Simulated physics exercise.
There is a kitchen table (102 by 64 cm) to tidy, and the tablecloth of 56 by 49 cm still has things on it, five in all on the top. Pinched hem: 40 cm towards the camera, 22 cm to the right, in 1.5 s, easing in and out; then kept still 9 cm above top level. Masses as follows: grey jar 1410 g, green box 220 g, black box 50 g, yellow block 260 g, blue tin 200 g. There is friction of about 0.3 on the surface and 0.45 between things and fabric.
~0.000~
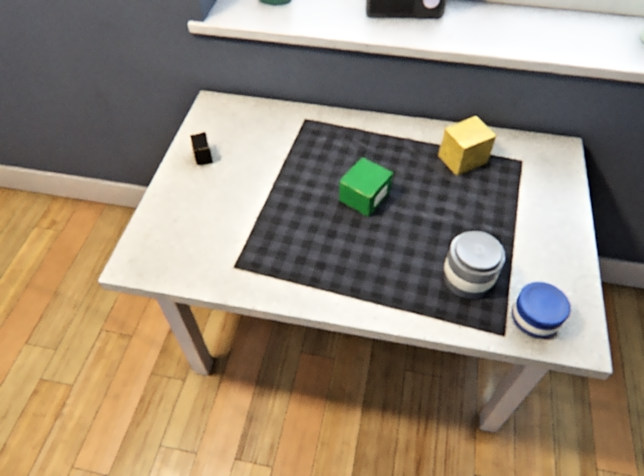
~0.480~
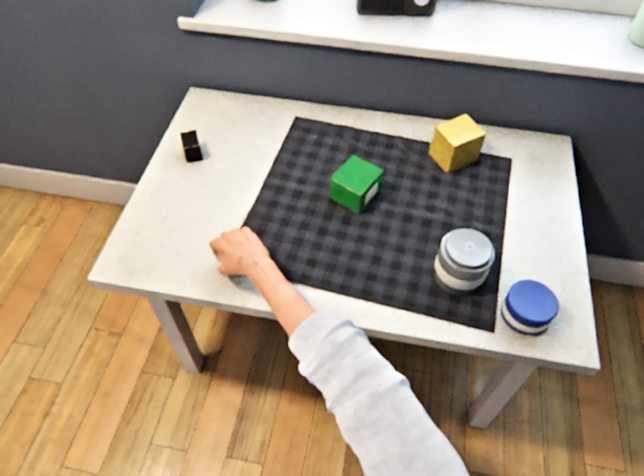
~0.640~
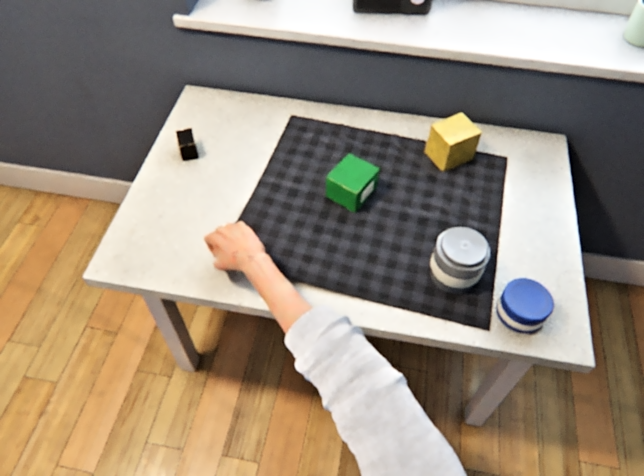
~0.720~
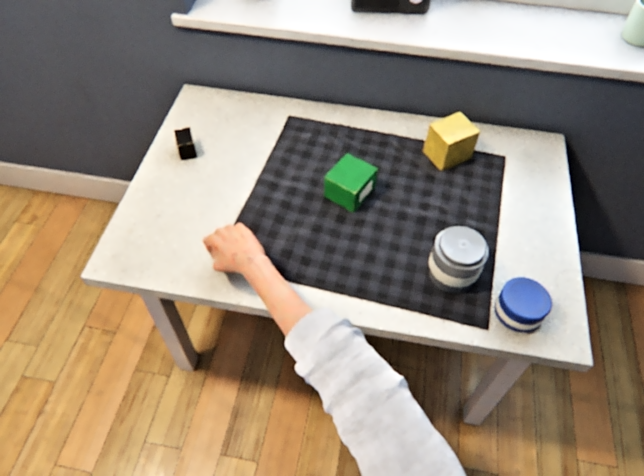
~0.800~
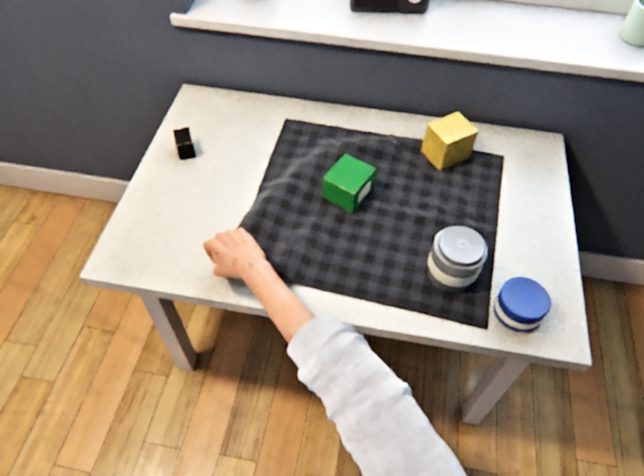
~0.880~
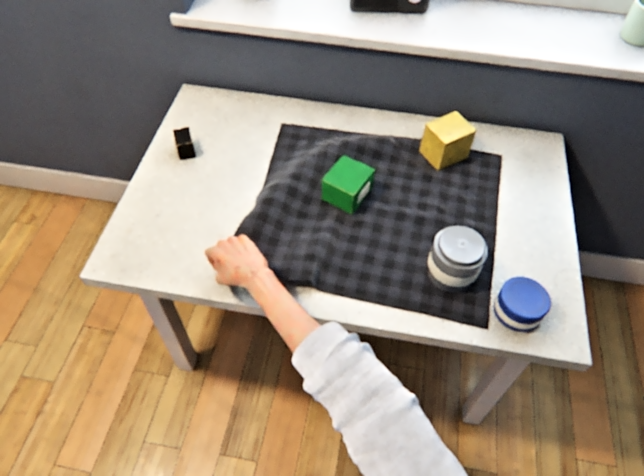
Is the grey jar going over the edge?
No - prediction: It ends up on.
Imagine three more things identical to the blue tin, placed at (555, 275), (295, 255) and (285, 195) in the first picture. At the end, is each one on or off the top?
Respectively, the copies end as follows: Still in place, gone from the top, gone from the top.
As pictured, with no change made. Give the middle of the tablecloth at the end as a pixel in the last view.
Midpoint, last view: Approx. (360, 328).
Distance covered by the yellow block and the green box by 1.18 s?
Shift - yellow block 6 cm, green box 8 cm.
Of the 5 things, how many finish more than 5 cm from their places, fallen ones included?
3 in all.
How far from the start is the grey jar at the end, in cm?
Net shift, approx.: Grey jar = 8 cm.
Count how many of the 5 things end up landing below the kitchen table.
In total, 1 of the things.
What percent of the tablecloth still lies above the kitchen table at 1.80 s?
Roughly 70%.
By 1.2 s, 95 % of the tablecloth is still over the top; green box 8 cm off its start, yellow block 6 cm off its start.
By 1.5 s, 85 % of the tablecloth is still over the top; grey jar 1 cm off its start, green box 19 cm off its start, yellow block 16 cm off its start.
By 1.8 s, 70 % of the tablecloth is still over the top; grey jar 4 cm off its start at (457, 258), green box 29 cm off its start at (303, 274), yellow block 28 cm off its start at (349, 167).
By 2.1 s, 55 % of the tablecloth is still over the top; grey jar 8 cm off its start, green box 37 cm off its start, yellow block 34 cm off its start.
By 3.7 s, 45 % of the tablecloth is still over the top; grey jar 8 cm off its start at (445, 274), green box over the edge, yellow block 42 cm off its start at (309, 212), blue tin 2 cm off its start at (538, 294).
